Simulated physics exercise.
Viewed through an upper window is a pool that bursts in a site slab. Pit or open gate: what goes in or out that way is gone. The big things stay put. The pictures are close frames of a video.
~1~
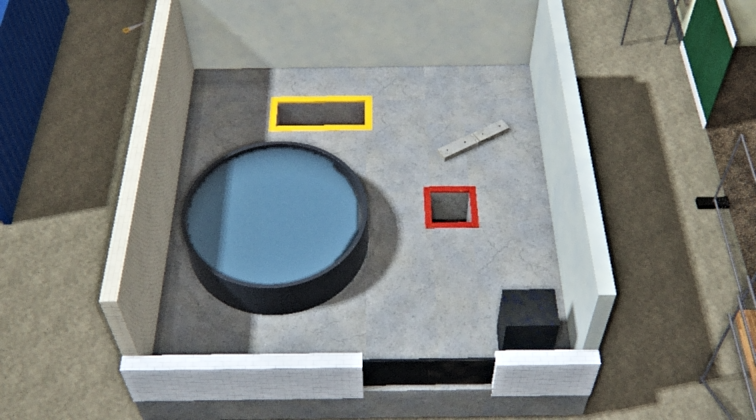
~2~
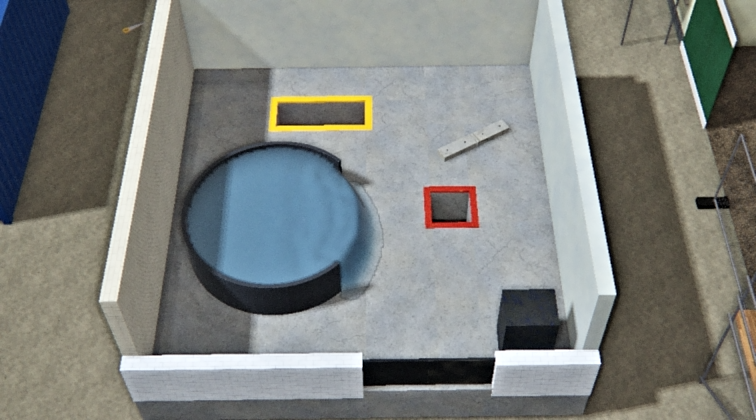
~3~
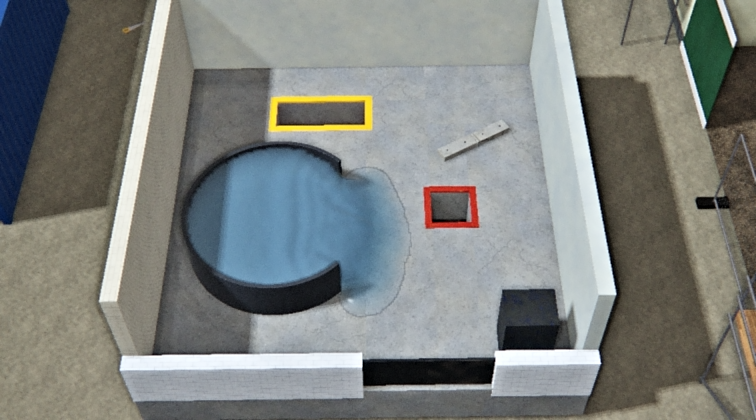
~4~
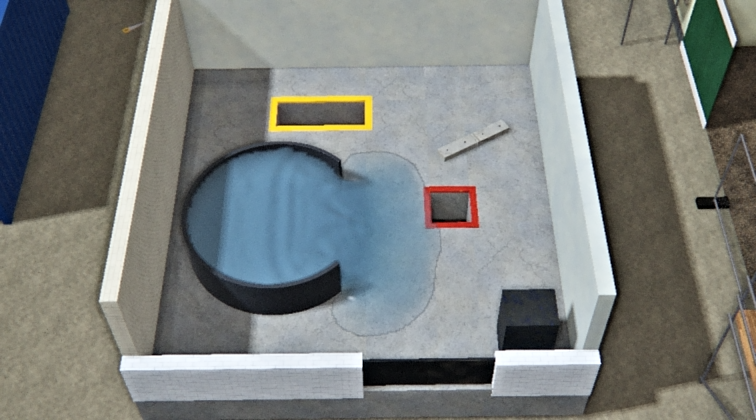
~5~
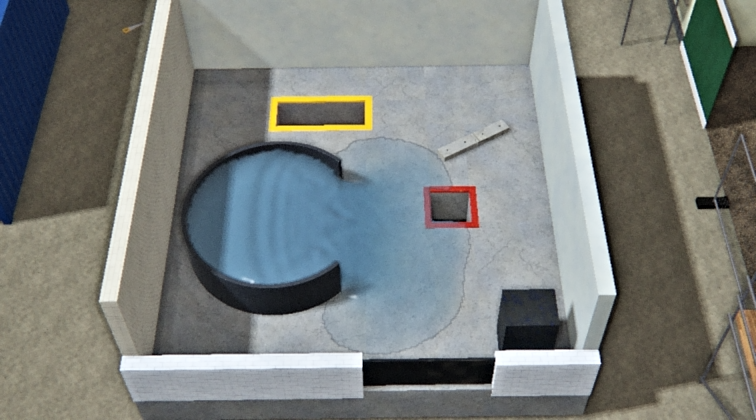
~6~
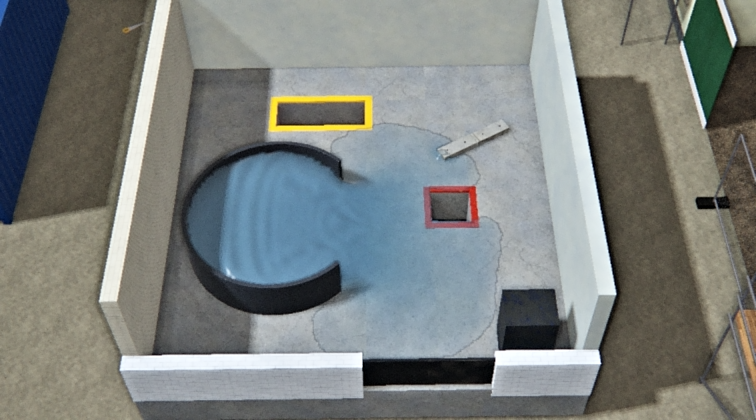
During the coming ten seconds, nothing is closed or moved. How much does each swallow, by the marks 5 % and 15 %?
In the end the gate is left holding a tiny amount - below five per cent. The yellow pit is left holding a modest amount - five to fifteen per cent. The red pit is left holding a hefty amount - past fifteen per cent.
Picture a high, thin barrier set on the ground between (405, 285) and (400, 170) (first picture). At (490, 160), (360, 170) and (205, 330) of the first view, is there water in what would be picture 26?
Listed order - dry, wet, wet.
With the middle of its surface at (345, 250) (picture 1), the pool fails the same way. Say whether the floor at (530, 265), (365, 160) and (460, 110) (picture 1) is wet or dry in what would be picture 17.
Looking at all three, I'd call them swamped, bone dry, bone dry.
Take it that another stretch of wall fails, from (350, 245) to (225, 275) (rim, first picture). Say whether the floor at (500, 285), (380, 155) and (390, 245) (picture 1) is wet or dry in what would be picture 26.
Note, points one to three: Reached and soaked / unreached / unreached.
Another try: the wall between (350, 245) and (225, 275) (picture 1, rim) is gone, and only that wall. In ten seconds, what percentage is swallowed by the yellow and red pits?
Out of every hundred parts, yellow takes 15 and red takes 12.
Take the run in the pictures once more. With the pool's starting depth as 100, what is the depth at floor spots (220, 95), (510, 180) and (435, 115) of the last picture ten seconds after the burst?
I'd say close to 12, 12 and 6 percent.
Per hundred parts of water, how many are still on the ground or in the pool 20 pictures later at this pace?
Roughly 84 percent.
A moment on, water covers 50 % of the floor; the gate 0 %, the yellow pit 0 %, the red pit 5 %.
Next, water covers 55 % of the floor; the gate 0 %, the yellow pit 0 %, the red pit 10 %.
Then, water covers 55 % of the floor; the gate 0 %, the yellow pit 0 %, the red pit 16 %.
Later, water covers 80 % of the floor; the gate 0 %, the yellow pit 2 %, the red pit 25 %.
In the end, water covers 100 % of the floor; the gate 0 %, the yellow pit 8 %, the red pit 34 %.
